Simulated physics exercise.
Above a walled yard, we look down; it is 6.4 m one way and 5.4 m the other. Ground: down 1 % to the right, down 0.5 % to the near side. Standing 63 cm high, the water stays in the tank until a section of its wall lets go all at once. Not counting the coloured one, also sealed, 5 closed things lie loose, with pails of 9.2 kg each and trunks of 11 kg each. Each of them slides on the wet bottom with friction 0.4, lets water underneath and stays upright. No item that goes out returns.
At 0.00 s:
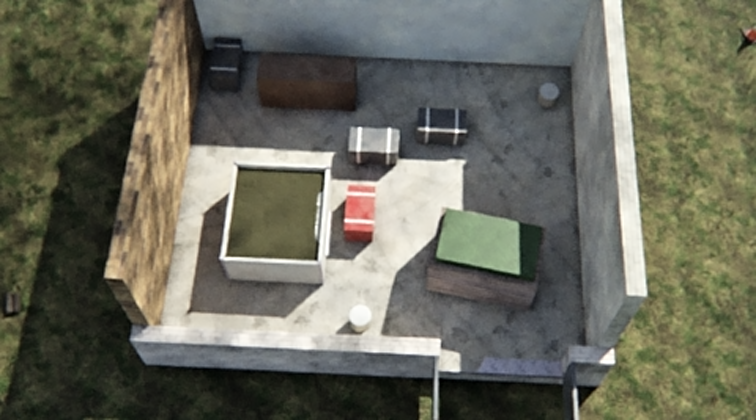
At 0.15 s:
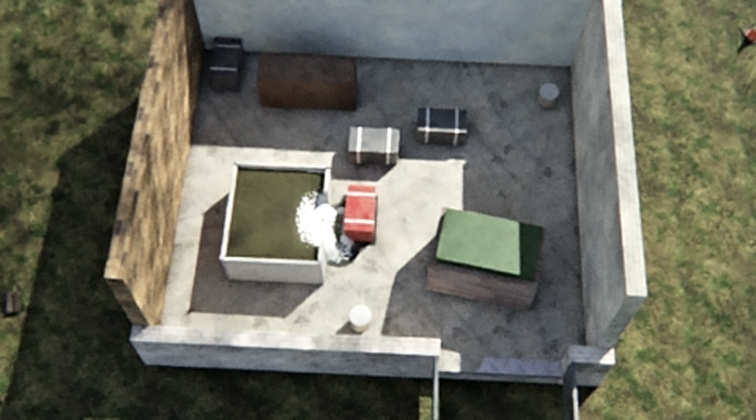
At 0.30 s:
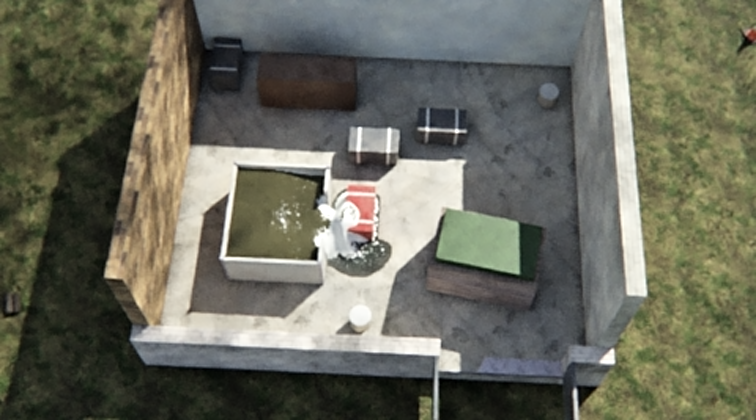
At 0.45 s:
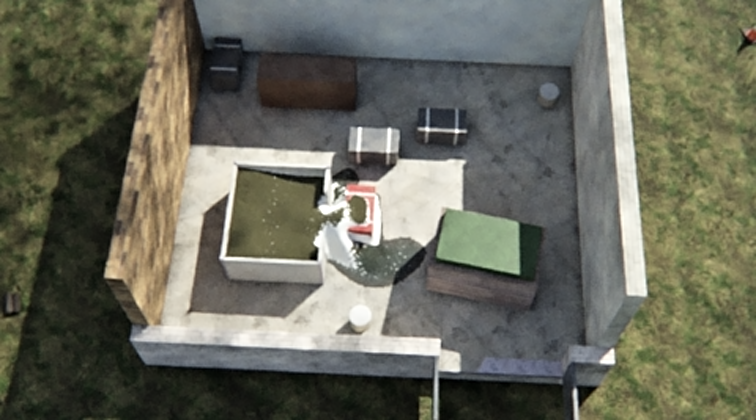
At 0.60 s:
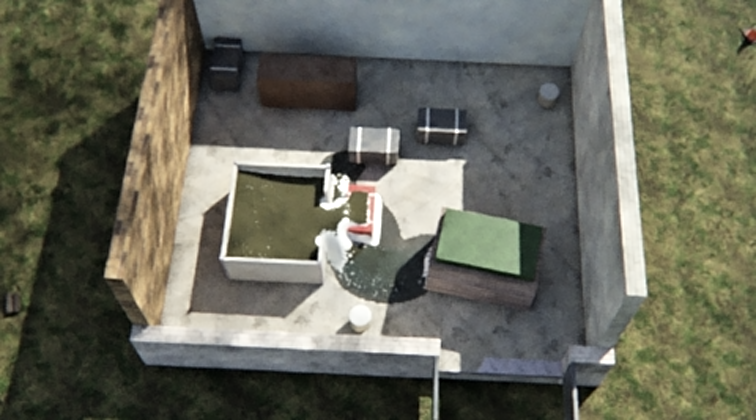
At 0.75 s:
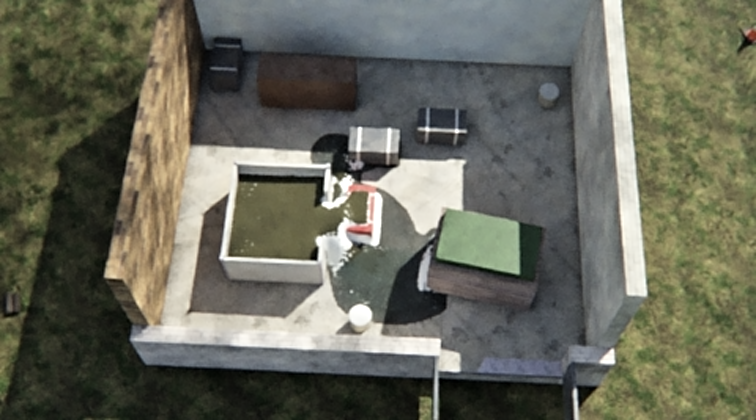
White, foaming water burst from the right side of a square tank in a walled yard, splashed over the red trunk and spread darkly across the floor to the green-topped block, while the trunks stayed put.
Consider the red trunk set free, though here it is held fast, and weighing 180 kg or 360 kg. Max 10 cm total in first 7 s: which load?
Heavier only.
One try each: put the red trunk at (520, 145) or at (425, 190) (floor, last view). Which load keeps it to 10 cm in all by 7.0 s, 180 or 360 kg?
In turn: The lighter suffices; the lighter suffices.
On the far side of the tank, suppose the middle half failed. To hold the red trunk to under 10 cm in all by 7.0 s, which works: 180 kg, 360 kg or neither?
Under that change, the lighter pick does it.
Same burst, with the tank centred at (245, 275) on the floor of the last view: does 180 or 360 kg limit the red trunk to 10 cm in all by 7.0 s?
Then the lighter mass suffices.
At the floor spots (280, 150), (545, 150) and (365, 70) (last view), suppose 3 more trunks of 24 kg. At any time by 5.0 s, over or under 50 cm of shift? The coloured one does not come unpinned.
Order as listed: Inside the limit, inside the limit, inside the limit.
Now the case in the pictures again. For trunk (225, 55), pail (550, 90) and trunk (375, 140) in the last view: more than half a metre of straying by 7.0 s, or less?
Well, they come out not exceeding it, not exceeding it and exceeding it, in that order.
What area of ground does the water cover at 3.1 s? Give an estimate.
Wet area: Approx. 23 m2.
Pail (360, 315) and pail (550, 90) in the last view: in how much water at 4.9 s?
Close to 4 and 3 centimetres.
After 1.4 s the red trunk would be 53 cm from its start with 180 kg and 0 cm from its start with 360 kg; 14 cm of water round it then.
After 3.1 s the red trunk would be 66 cm from its start with 180 kg and 0 cm from its start with 360 kg; 10 cm of water round it then.
After 4.9 s the red trunk would be 66 cm from its start with 180 kg and 0 cm from its start with 360 kg; 7 cm of water round it then.
After 7.0 s the red trunk would be 66 cm from its start with 180 kg and 0 cm from its start with 360 kg; 5 cm of water round it then.
